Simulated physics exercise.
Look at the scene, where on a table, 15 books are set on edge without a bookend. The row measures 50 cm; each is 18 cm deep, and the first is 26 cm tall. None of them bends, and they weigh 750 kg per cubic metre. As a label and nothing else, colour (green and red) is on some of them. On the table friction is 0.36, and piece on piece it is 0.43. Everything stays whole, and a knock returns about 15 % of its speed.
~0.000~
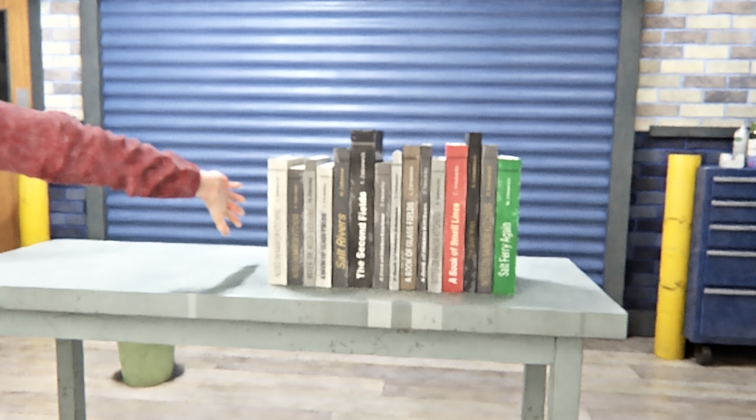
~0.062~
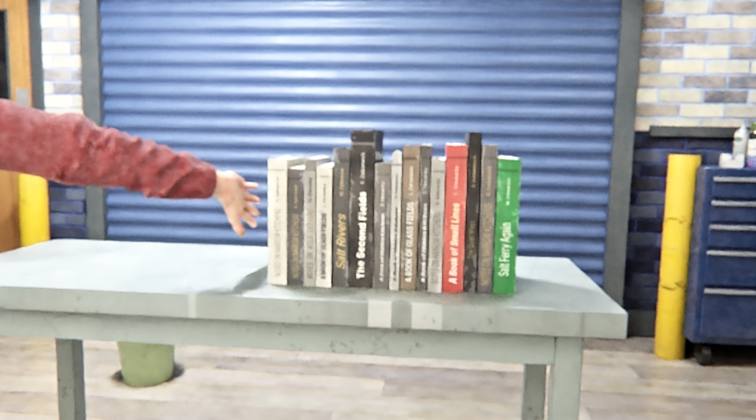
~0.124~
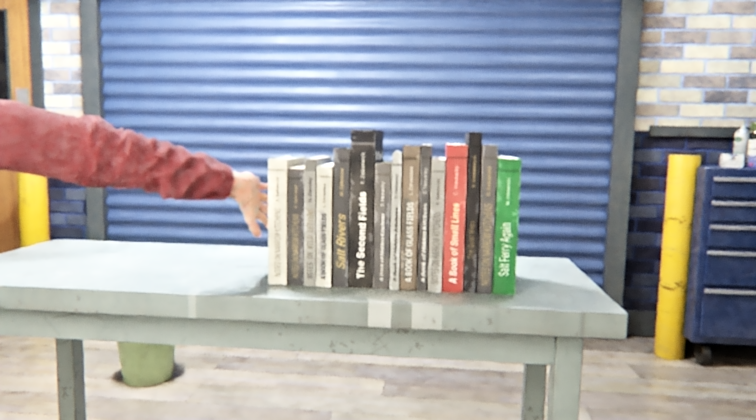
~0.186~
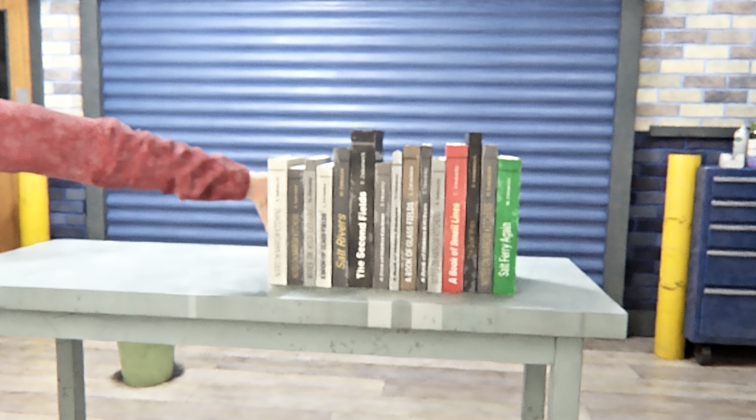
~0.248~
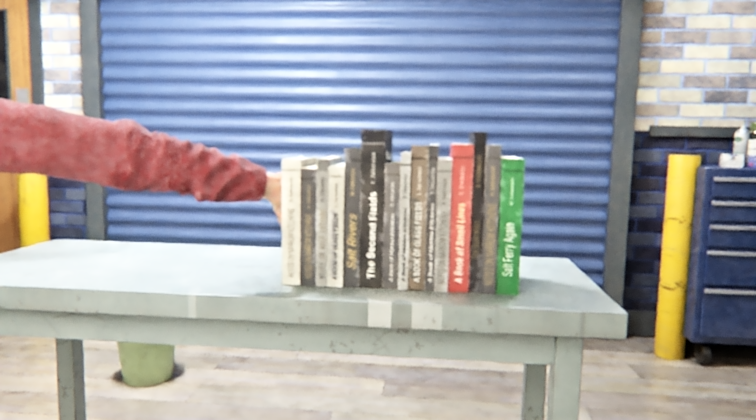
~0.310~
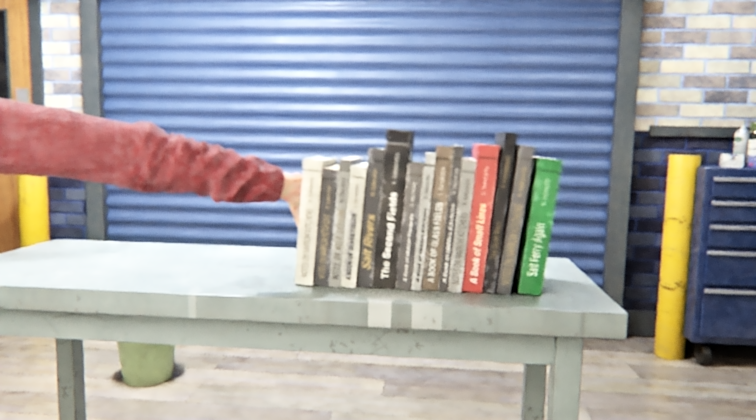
The clip shows a hand reaching from the left toward a row of upright books on a table, touching the end book and pushing the row rightward, with the books shifting and the green and red ones tilting slightly.
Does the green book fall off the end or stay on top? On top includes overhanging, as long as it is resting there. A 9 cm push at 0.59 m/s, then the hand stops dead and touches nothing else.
In the end the green book comes off.
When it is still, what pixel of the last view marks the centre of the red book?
Near pixel (576, 241).
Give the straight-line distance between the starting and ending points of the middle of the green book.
I'd say close to 95 cm away from its start.
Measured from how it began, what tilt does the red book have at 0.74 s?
Some 60°.
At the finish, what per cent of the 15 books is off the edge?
I'd put it at about 5 percent.
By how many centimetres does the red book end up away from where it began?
Red 30.
After 0.37 s, none of the 15 books off the edge, 15 disturbed; green book 21° from how it stood; red book 12° from how it stood.
After 0.48 s, none of the 15 books off the edge, 15 disturbed; green book 51° from how it stood; red book 32° from how it stood.
After 0.74 s, 1 of the 15 books off the edge; green book upside down; red book 59° from how it stood.
In the end (1.1 s), 1 of the 15 books off the edge; green book on its side; red book 61° from how it stood. From the last view, middles, red book near (576, 240).
